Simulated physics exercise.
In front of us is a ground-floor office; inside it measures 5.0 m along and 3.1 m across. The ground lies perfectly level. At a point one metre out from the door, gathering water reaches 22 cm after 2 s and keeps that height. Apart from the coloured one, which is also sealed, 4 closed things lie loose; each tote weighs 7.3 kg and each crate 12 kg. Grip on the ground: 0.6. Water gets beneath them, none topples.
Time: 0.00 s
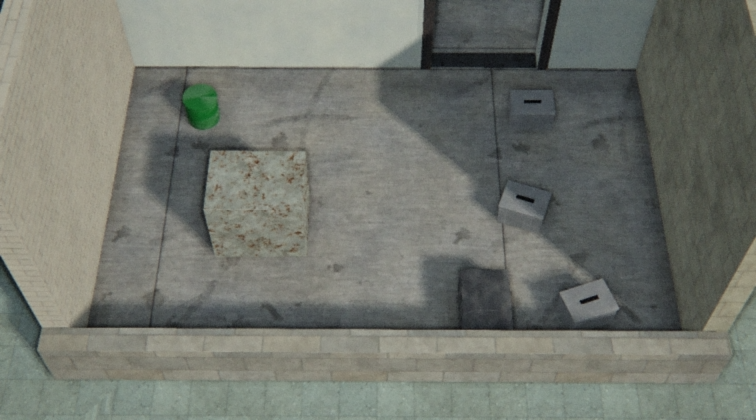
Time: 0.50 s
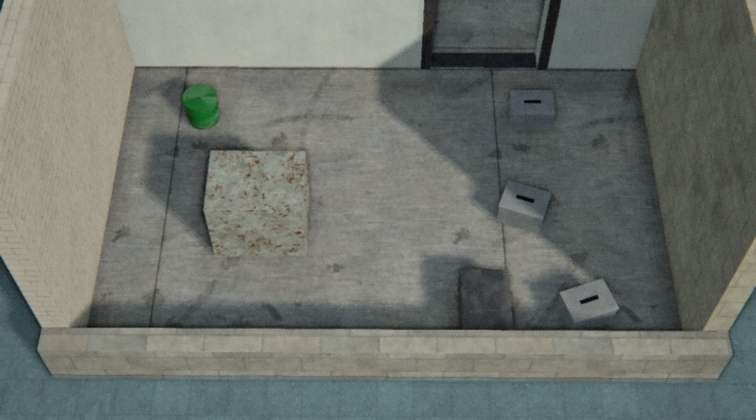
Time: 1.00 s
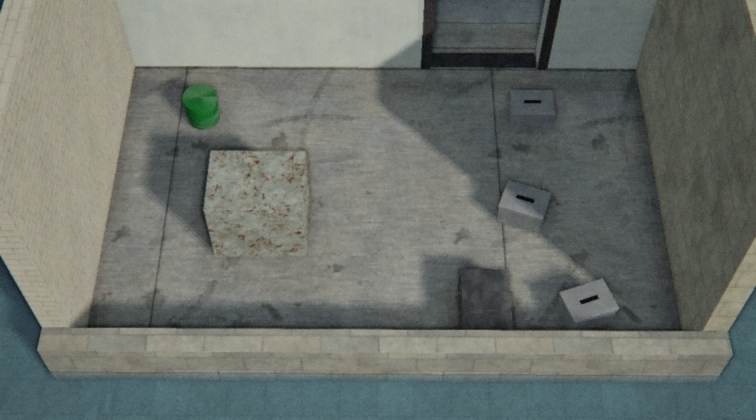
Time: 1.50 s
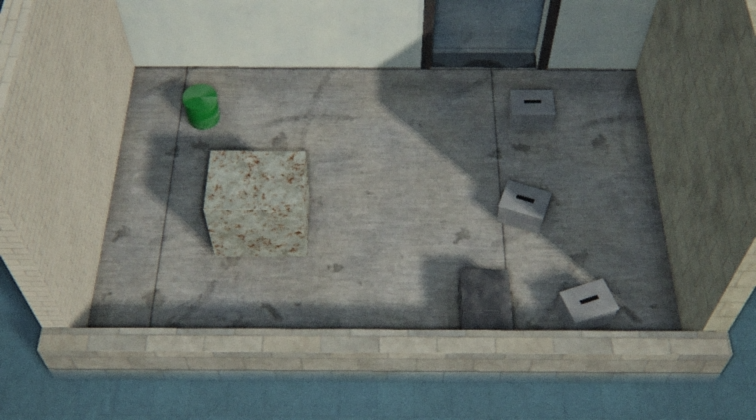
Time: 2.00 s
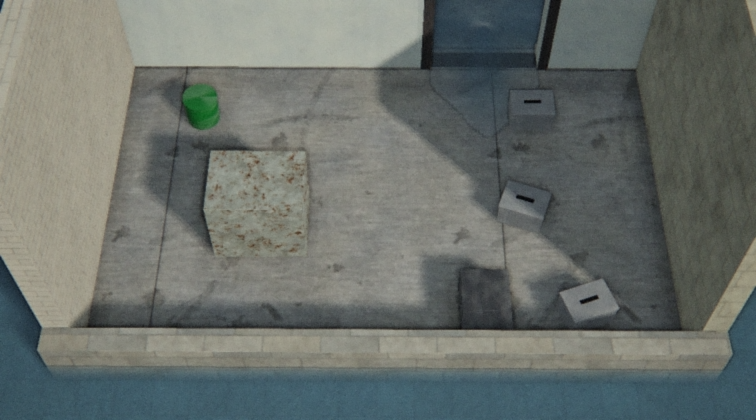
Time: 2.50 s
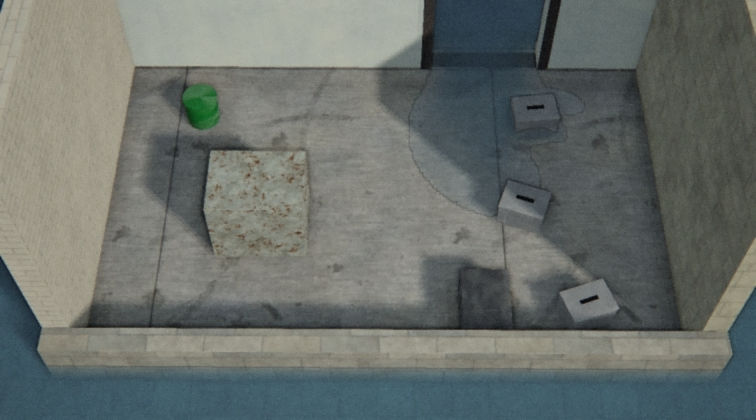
Water rises outside, spreads in through the doorway and slightly shifts the nearest grey box.
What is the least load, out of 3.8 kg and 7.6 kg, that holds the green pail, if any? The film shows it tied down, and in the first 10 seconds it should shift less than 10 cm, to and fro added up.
The least is 7.6 kg.
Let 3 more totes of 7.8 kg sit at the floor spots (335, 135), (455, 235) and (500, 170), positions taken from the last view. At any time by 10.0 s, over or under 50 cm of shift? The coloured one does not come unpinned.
The first comes out below the threshold, the second above the threshold, the third above the threshold.
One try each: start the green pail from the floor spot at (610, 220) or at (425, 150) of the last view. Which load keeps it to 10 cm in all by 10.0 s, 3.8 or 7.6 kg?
The first try gives failure with both; the second gives failure with both.
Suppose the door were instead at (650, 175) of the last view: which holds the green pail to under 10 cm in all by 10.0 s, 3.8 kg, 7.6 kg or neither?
Under that setup, neither option succeeds.
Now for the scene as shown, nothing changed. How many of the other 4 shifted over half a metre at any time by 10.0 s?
It adds up to 4.
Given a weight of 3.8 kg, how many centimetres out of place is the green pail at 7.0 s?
Displacement near 0 cm.
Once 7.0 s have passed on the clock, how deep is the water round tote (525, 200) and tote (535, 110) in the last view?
Depths: Near 12 cm, then near 12 cm.
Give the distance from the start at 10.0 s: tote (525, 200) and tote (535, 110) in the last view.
Net displacement, in order: 300 cm; 200 cm.
After 3.5 s the green pail would be 0 cm from its start with 3.8 kg and 0 cm from its start with 7.6 kg; 0 cm of water round it then.
After 4.5 s the green pail would be 0 cm from its start with 3.8 kg and 0 cm from its start with 7.6 kg; 0 cm of water round it then.
After 7.0 s the green pail would be 0 cm from its start with 3.8 kg and 0 cm from its start with 7.6 kg; 1 cm of water round it then.
After 10.0 s the green pail would be 18 cm from its start with 3.8 kg and 0 cm from its start with 7.6 kg; 6 cm of water round it then.
